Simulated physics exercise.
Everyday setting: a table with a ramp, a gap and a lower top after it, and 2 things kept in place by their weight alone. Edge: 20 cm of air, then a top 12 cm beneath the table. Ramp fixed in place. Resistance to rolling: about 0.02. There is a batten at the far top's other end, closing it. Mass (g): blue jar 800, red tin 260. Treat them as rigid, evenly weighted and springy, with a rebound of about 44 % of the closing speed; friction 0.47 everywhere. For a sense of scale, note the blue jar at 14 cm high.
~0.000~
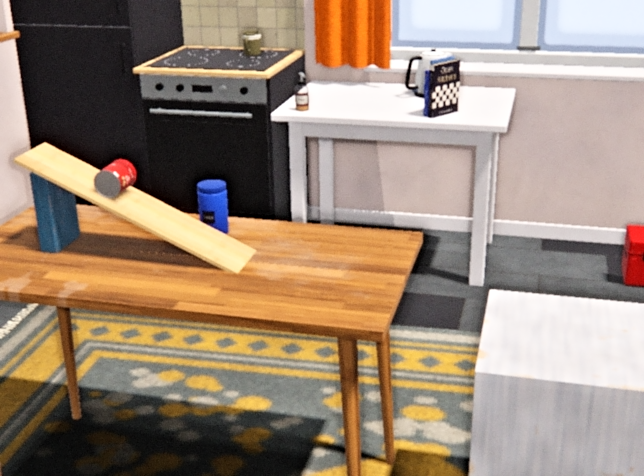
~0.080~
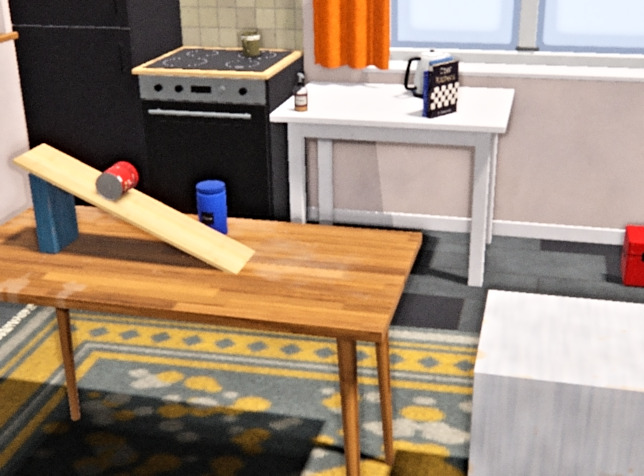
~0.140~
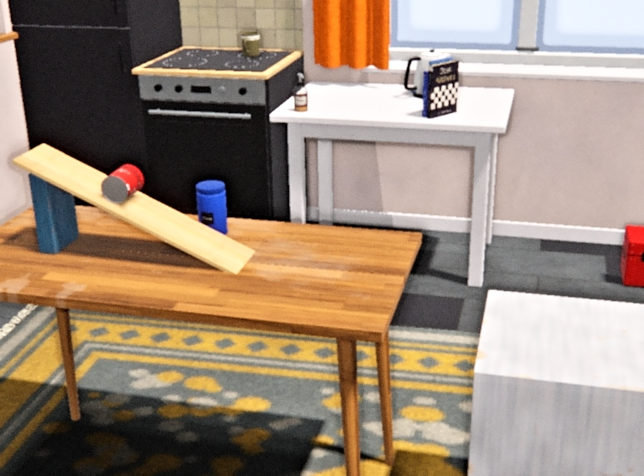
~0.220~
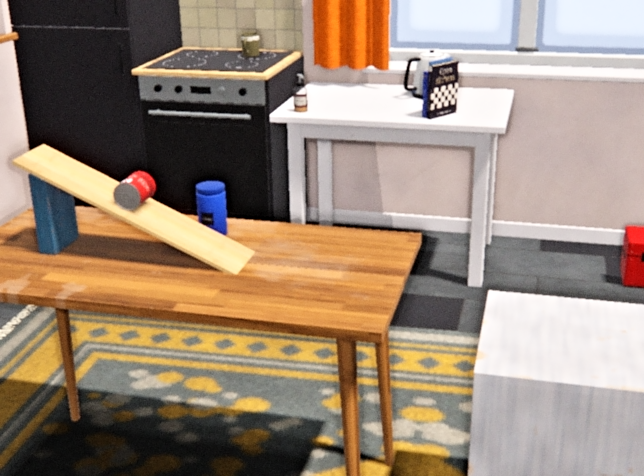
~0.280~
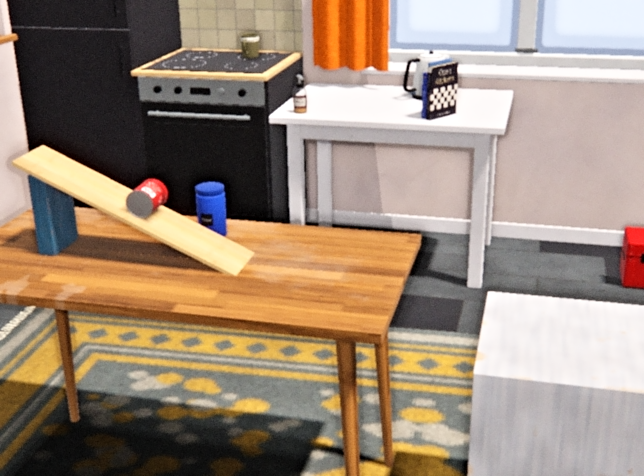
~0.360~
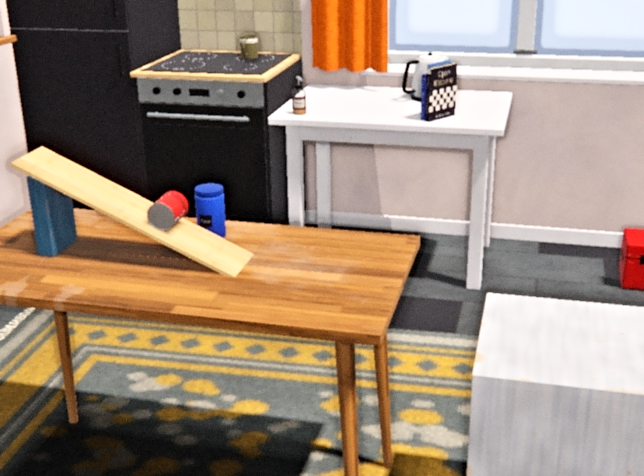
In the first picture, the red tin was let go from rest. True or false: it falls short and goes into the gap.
False.
After 0.56 s, edge 41 cm away; red tin near (247, 251).
After 0.86 s, edge 2 cm away; red tin near (395, 265).
After 1.06 s, 24 cm past the table's edge; red tin near (496, 314).
After 1.36 s, 61 cm past the table's edge.
In the end (1.5 s), 65 cm past the table's edge; blue jar under 8 cm from the start.
